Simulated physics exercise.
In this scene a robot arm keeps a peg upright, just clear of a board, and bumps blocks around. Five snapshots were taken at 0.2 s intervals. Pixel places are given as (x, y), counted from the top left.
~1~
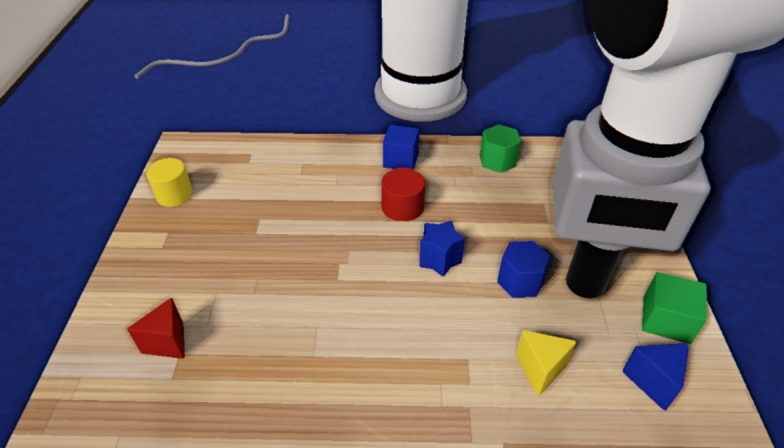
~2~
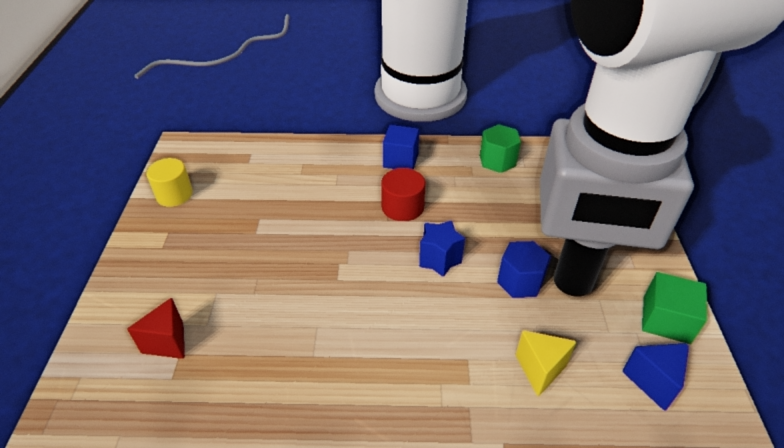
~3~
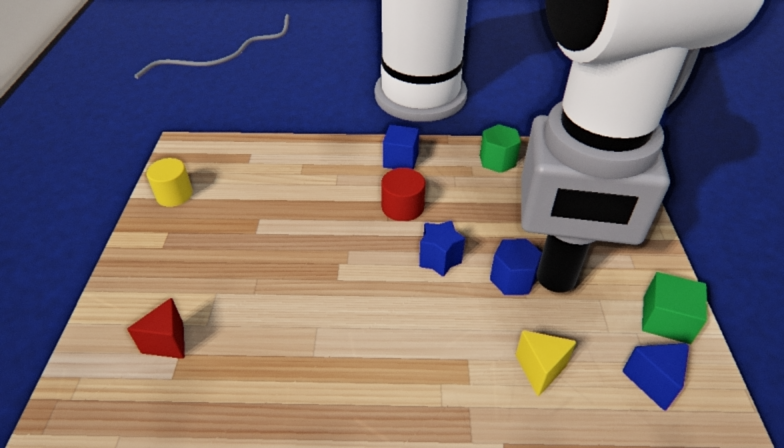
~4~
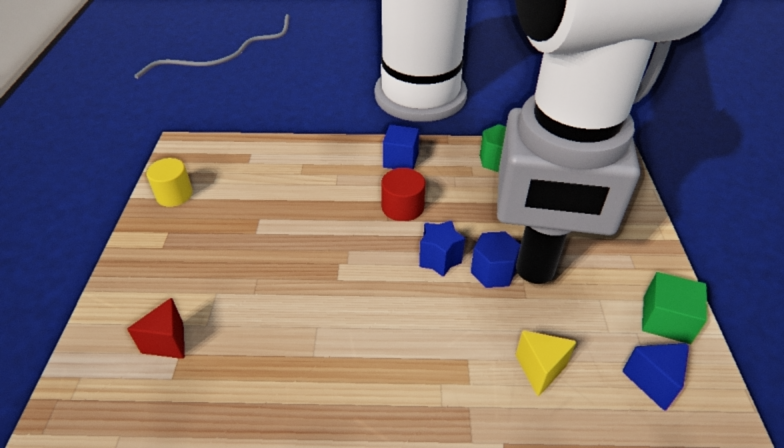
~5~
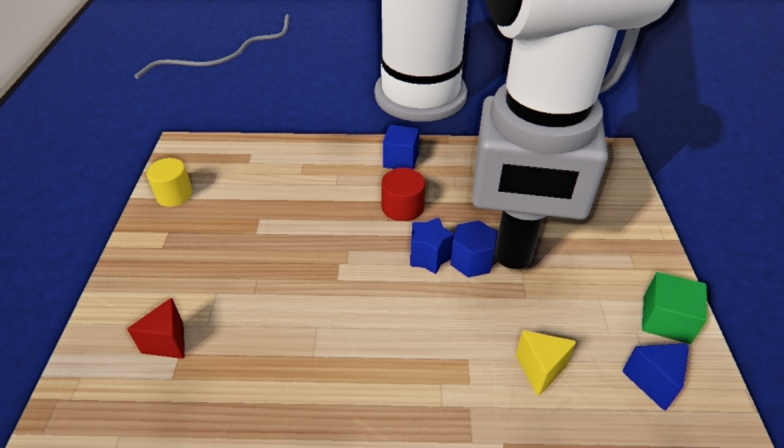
A robot arm sliding its black peg leftward across a wooden board, pushing a blue hexagonal block against a blue star-shaped block.
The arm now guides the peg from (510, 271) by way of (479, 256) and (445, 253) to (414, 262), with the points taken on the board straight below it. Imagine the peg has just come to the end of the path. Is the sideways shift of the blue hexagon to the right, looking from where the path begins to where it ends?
It seems so.
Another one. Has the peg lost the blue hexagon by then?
Yes, it checks out.
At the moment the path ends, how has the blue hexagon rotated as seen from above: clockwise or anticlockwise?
Bird's-eye view: Clockwise.
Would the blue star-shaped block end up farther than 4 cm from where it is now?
It seems so.
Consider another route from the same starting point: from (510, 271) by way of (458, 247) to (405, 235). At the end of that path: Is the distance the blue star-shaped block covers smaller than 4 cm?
It seems not.
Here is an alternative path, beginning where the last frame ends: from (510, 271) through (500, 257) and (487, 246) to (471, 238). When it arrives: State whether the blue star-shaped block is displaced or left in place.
That block is shifted.
What follows on the original path. One third of the way, peg at (481, 241); blue star-shaped block at (405, 227), turned 40° anticlockwise; blue hexagon at (445, 220).
Two thirds of the way, peg at (445, 238); blue star-shaped block at (378, 225), turned 75° anticlockwise; blue hexagon at (414, 211), turned 20° clockwise.
At the end, peg at (414, 247); red disc not moved; blue star-shaped block at (367, 226), turned 80° anticlockwise; blue hexagon at (399, 211), turned 50° clockwise.
